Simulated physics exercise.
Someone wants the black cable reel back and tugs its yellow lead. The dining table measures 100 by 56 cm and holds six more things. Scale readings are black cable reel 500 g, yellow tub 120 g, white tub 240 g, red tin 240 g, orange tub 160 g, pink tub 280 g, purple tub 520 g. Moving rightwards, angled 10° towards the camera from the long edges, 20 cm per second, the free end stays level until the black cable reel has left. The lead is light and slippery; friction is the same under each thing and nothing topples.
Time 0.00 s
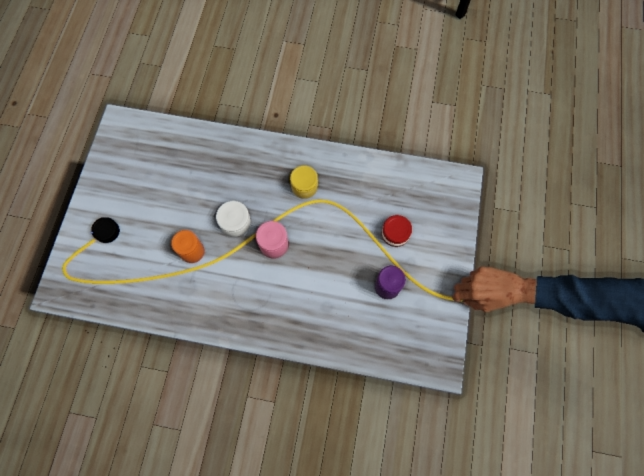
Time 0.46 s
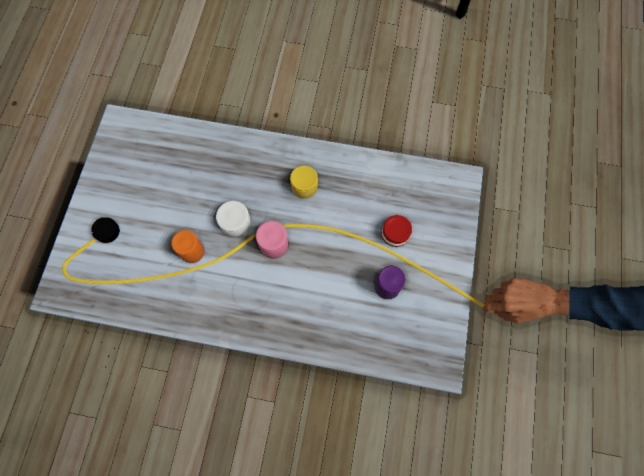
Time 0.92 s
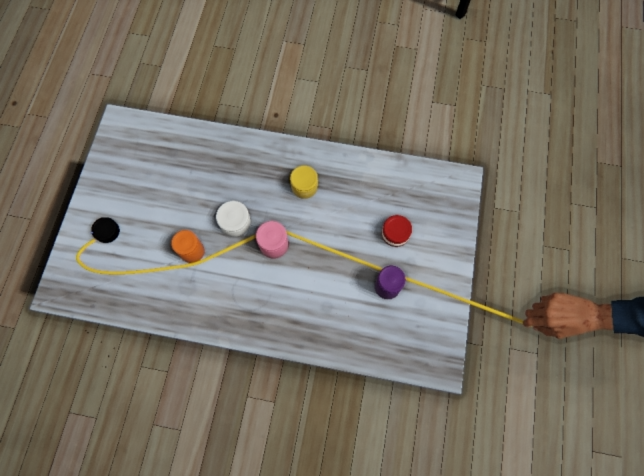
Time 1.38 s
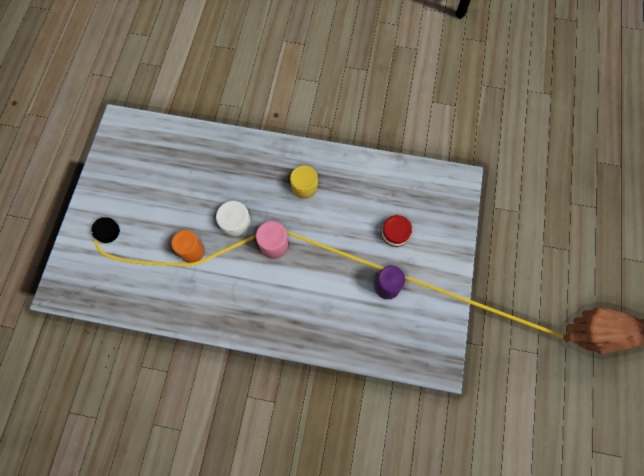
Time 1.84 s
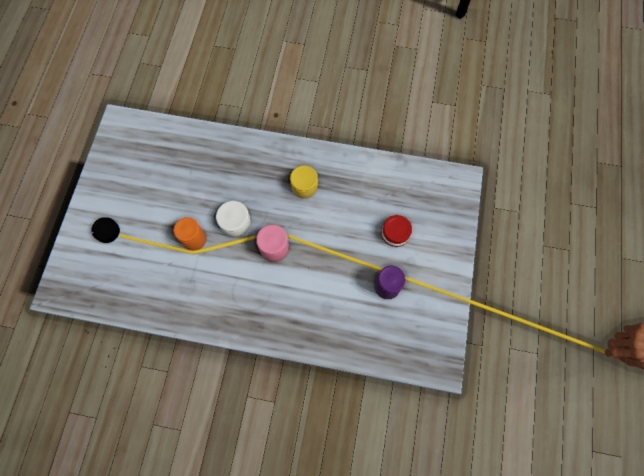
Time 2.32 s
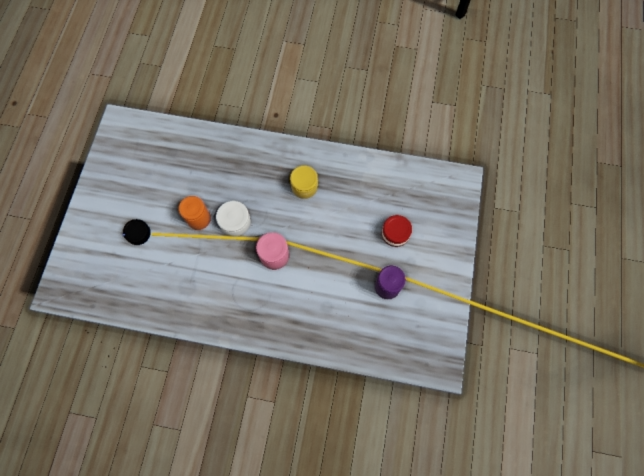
A hand pulled a yellow cord rightwards across the table until it drew taut around the tubs, nudging the orange one away and the pink one slightly, then dragging the black reel a short way right.
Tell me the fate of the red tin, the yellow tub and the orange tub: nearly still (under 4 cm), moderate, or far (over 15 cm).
Result: Red tin stays in the low band, yellow tub hardly moves, orange tub shifts a middling way.
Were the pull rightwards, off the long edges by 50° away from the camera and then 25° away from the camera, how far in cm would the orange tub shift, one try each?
It would shift around 9 cm the first time and around 9 cm the second time.
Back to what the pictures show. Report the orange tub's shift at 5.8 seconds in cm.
Shift at that moment: About 9 cm.
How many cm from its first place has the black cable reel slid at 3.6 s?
By that time it sits around 34 centimetres from where it began.
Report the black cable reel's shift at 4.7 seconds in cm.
Around 56 cm from where it began.
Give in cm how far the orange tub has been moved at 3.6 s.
9 cm.
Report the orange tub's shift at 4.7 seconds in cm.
Looks like near 9 cm to me.
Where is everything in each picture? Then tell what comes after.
In the first picture, cable reel (103, 228); red tin (398, 228); yellow tub (304, 177); orange tub (184, 242); lead through (377, 243) (284, 215) (184, 272) (79, 281); 0 cm pulled.
In the second picture, lead through (352, 235) (184, 272); 7 cm pulled.
In the third picture, lead through (378, 268) (212, 257); 16 cm pulled.
In the fourth picture, lead through (416, 281) (247, 240); 26 cm pulled.
In the fifth picture, pink tub (272, 239); orange tub (186, 229); lead through (453, 296) (281, 234); 35 cm pulled.
In the sixth picture, cable reel (135, 230); red tin (398, 228); yellow tub (304, 177); orange tub (191, 207); lead through (546, 330) (429, 287) (316, 251) (216, 237); 44 cm pulled.
At 3.6 s, the black cable reel has slid 34 cm. Moved, orange tub 9 cm, pink tub 3 cm, white tub 1 cm.
At 4.7 s, the black cable reel has slid 56 cm. Moved, orange tub 9 cm, pink tub 6 cm, white tub 1 cm.
At 5.8 s, the black cable reel has slid 78 cm. Moved, orange tub 9 cm, pink tub 6 cm, purple tub 2 cm, white tub 1 cm.
At 6.7 s, the black cable reel is off the top. Moved, orange tub 9 cm at (194, 204), pink tub 6 cm, purple tub 2 cm, white tub 1 cm, yellow tub 0 cm at (304, 177).
